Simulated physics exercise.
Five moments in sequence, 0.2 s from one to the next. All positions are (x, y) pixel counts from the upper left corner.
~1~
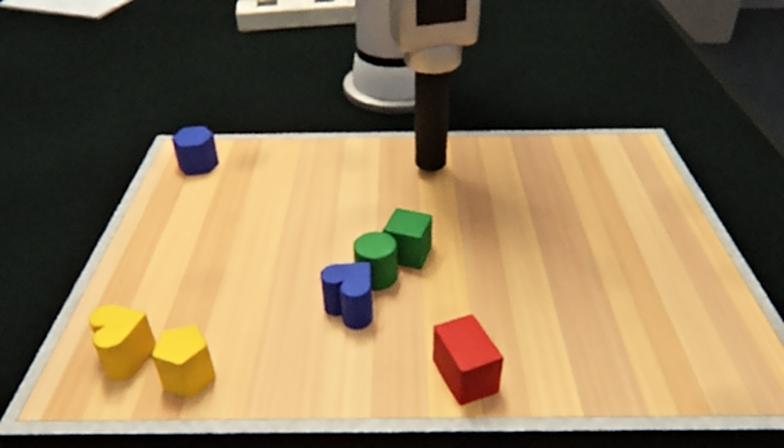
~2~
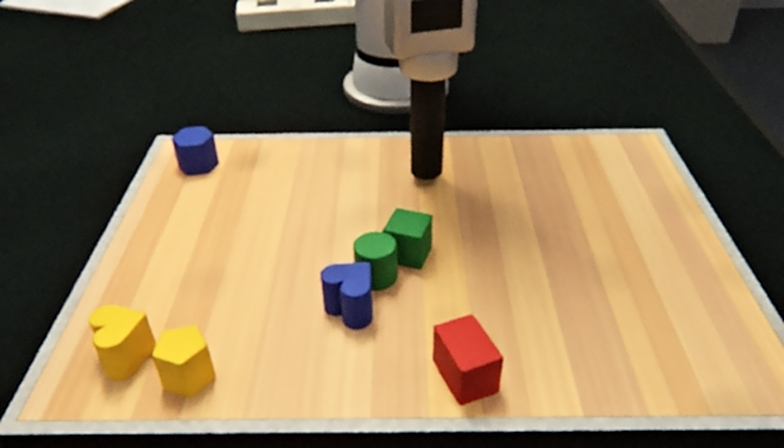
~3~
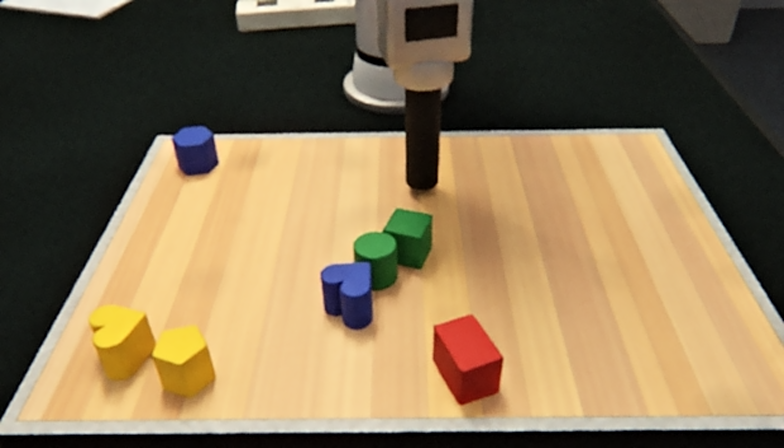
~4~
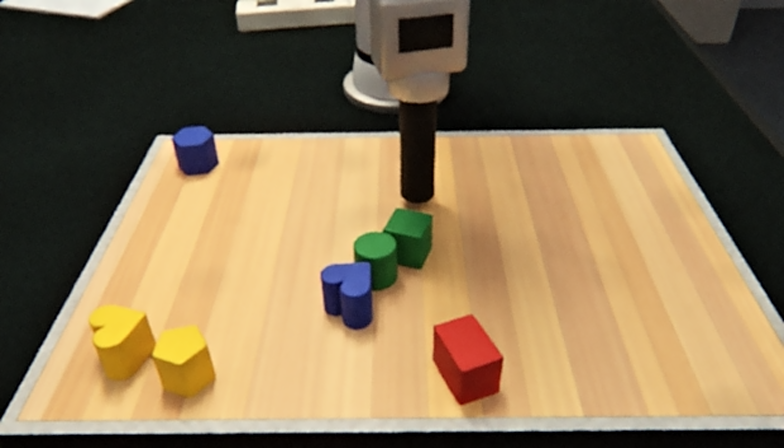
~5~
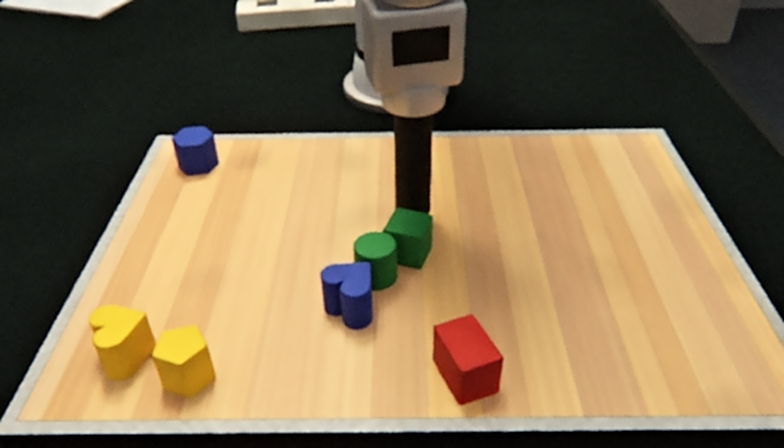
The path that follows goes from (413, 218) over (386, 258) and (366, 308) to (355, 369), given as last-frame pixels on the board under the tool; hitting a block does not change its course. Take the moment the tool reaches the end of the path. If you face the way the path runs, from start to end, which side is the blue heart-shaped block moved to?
It shifts to the right.
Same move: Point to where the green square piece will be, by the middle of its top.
The point I'd pick in the picture is (420, 248).
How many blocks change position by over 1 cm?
That push would leave three or more blocks displaced by more than about 1 cm.
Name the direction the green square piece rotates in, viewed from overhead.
It goes anticlockwise.
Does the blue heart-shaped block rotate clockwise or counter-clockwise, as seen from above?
From above, it looks like the blue heart-shaped block goes clockwise.
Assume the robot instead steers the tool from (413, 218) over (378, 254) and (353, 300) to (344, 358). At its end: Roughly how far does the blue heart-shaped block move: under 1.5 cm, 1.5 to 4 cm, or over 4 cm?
It travels more than 4 cm.
The first path, step by step. One third of the way, tool (385, 250); blue heart-shaped block (339, 285); green round block (380, 261); green square piece (415, 244), turned 65° anticlockwise.
Two thirds of the way, tool (365, 300); blue heart-shaped block (330, 300), turned 70° clockwise; green round block (386, 303); green square piece (420, 248), turned 85° anticlockwise.
At the end, tool (354, 360); blue heart-shaped block (306, 318), turned 90° clockwise; green round block (401, 335); green square piece (420, 248), turned 85° anticlockwise; red oblong block in place.
